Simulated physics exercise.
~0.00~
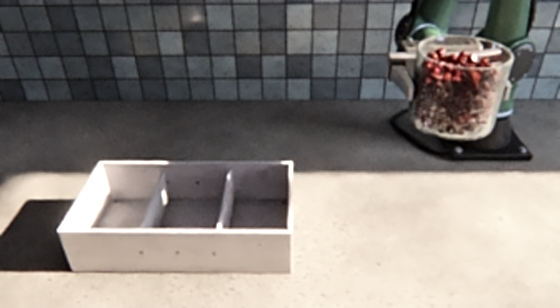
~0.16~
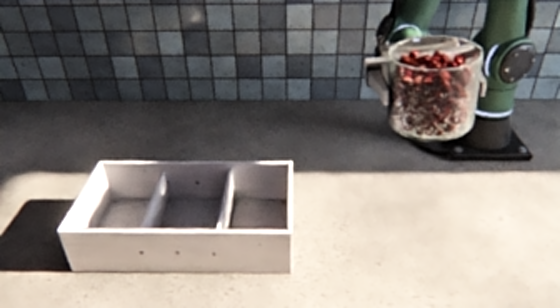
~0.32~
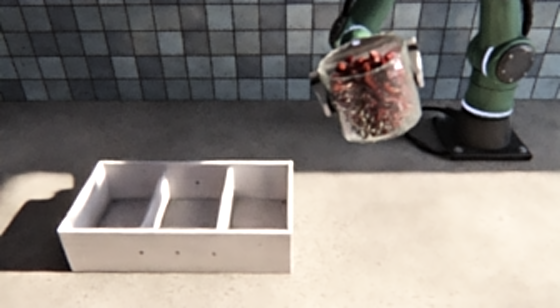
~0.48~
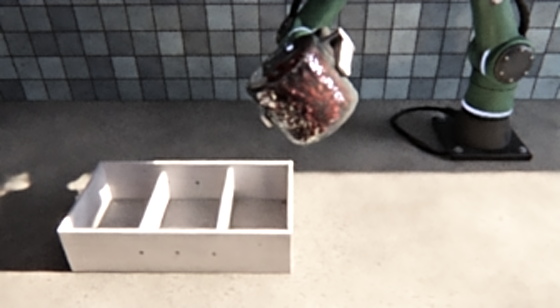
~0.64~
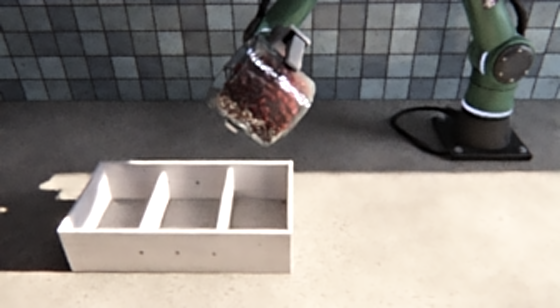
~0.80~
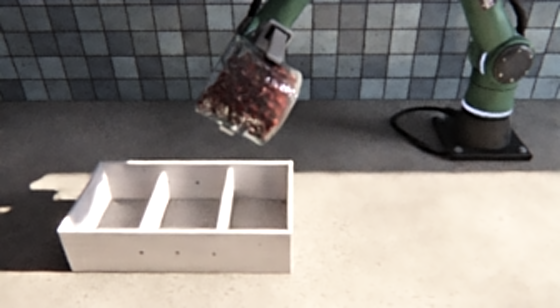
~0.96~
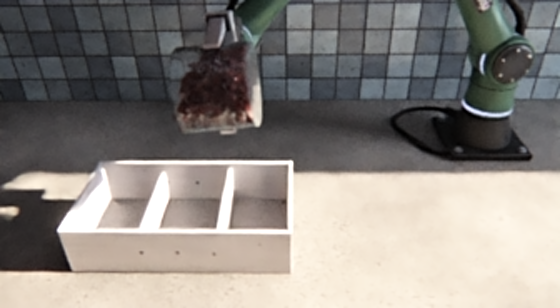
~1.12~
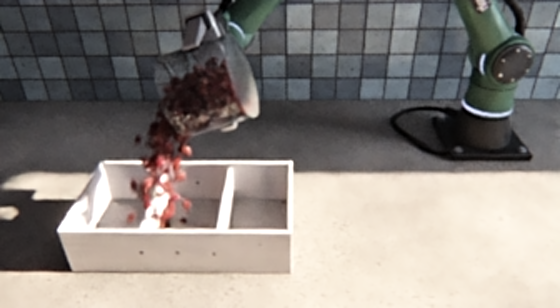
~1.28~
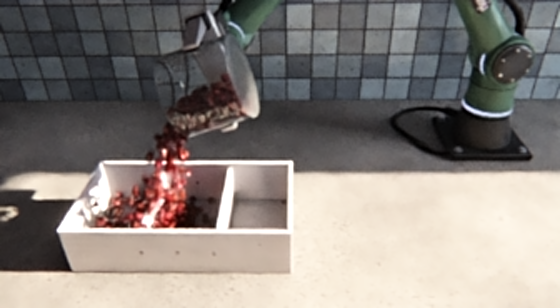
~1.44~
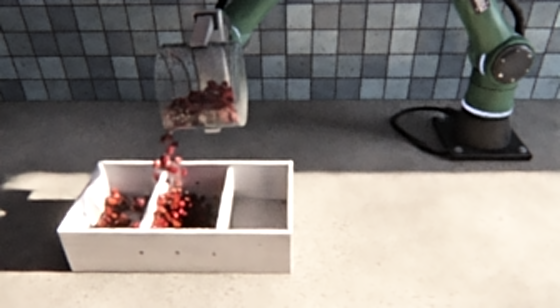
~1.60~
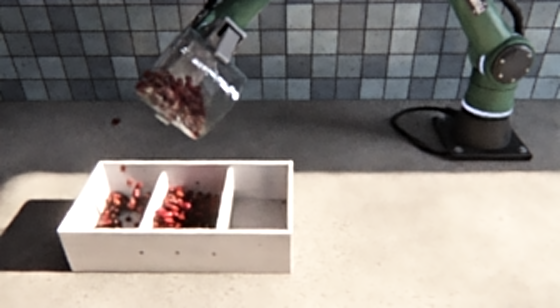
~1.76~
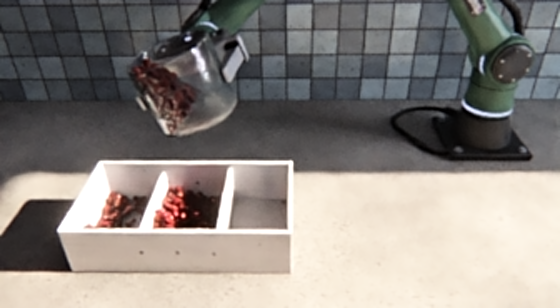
On a grey countertop against a blue-grey tiled wall, seen from the front and slightly above, a white open box with three compartments sits at left in bright light. A green robot arm at right holds a clear tumbler filled with dark red dried beans. The arm carries the tumbler leftward, tilting it on the way, until it hangs above the box. It tips further and the beans stream down into the left and middle compartments. The arm then tilts the tumbler back with some beans still inside, leaving the middle compartment fullest and the right one empty.
